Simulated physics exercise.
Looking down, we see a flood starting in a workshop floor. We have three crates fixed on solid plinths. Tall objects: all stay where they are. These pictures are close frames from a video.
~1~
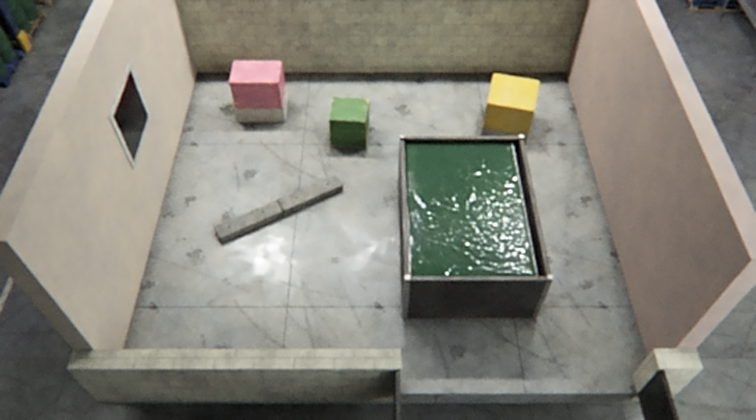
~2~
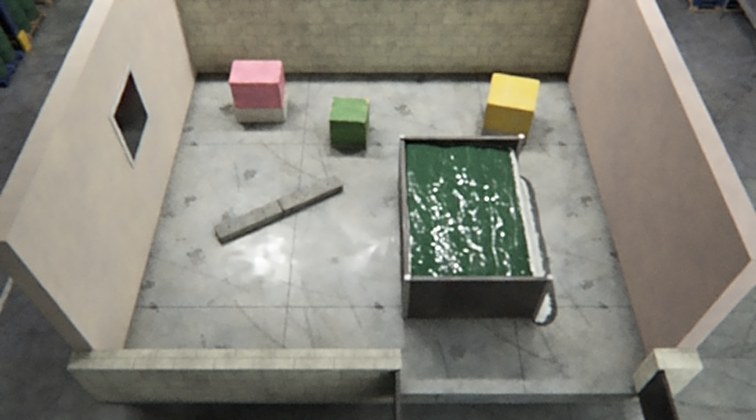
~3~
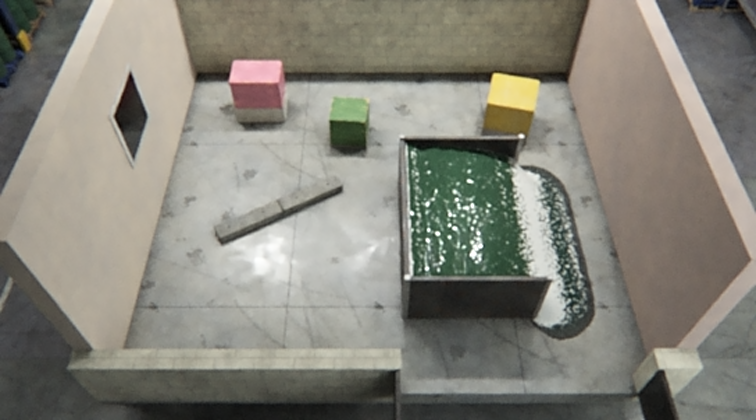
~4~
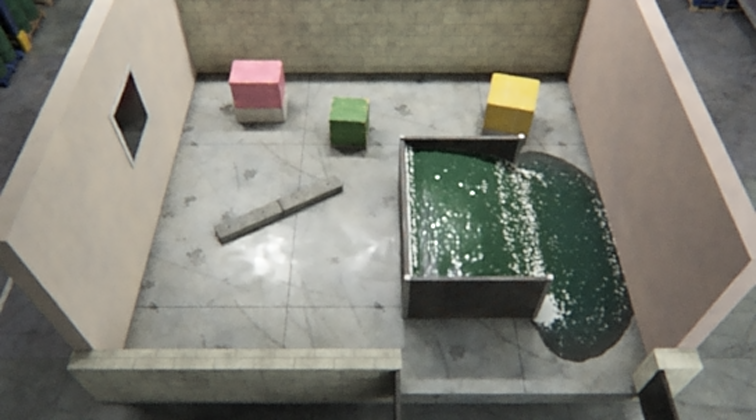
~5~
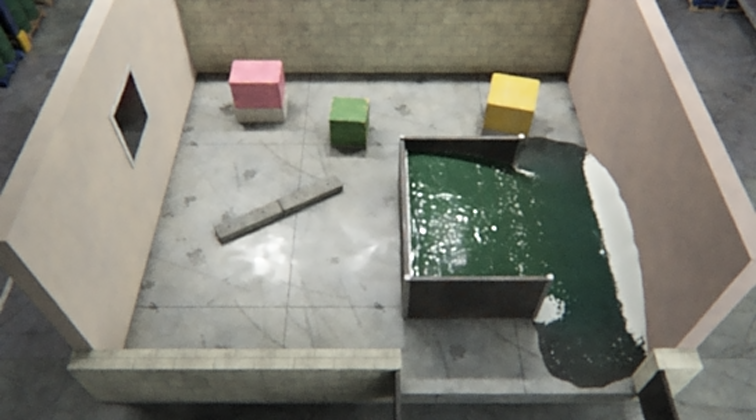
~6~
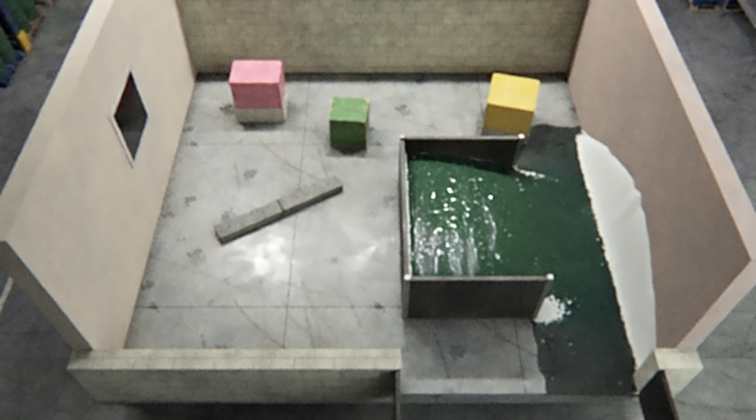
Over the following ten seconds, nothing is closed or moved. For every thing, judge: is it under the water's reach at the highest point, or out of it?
As I see it, green crate: Touched; yellow crate: Touched; pink crate: Untouched.
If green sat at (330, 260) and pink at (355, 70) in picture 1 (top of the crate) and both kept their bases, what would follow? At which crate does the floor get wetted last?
The green crate comes last.
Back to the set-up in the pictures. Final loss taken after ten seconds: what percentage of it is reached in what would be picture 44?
Near 80 in a hundred.
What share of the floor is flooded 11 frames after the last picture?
Roughly 30 percent, I'd say.
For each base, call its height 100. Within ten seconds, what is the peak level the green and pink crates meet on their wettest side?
The first reaches around 400 in a hundred, the second around 80.
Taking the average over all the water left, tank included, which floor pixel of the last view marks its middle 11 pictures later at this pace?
Near pixel (534, 219).
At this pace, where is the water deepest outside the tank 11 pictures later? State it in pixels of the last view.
About at (559, 78).
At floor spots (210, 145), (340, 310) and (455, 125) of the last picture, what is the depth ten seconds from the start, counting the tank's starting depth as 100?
My figures are about 4, 6 and 4 percent.
A moment on, water covers 20 % of the floor; the green crate not reached, the yellow crate water round its plinth, the pink crate not reached.
Next, water covers 30 % of the floor; the green crate not reached, the yellow crate water round its plinth, the pink crate not reached.
Then, water covers 50 % of the floor; the green crate water round its plinth, the yellow crate water round its plinth, the pink crate water round its plinth.
Later, water covers 80 % of the floor; the green crate water round its plinth, the yellow crate water round its plinth, the pink crate water round its plinth.
In the end, water covers 95 % of the floor; the green crate was topped, the yellow crate was topped, the pink crate stayed above the water.
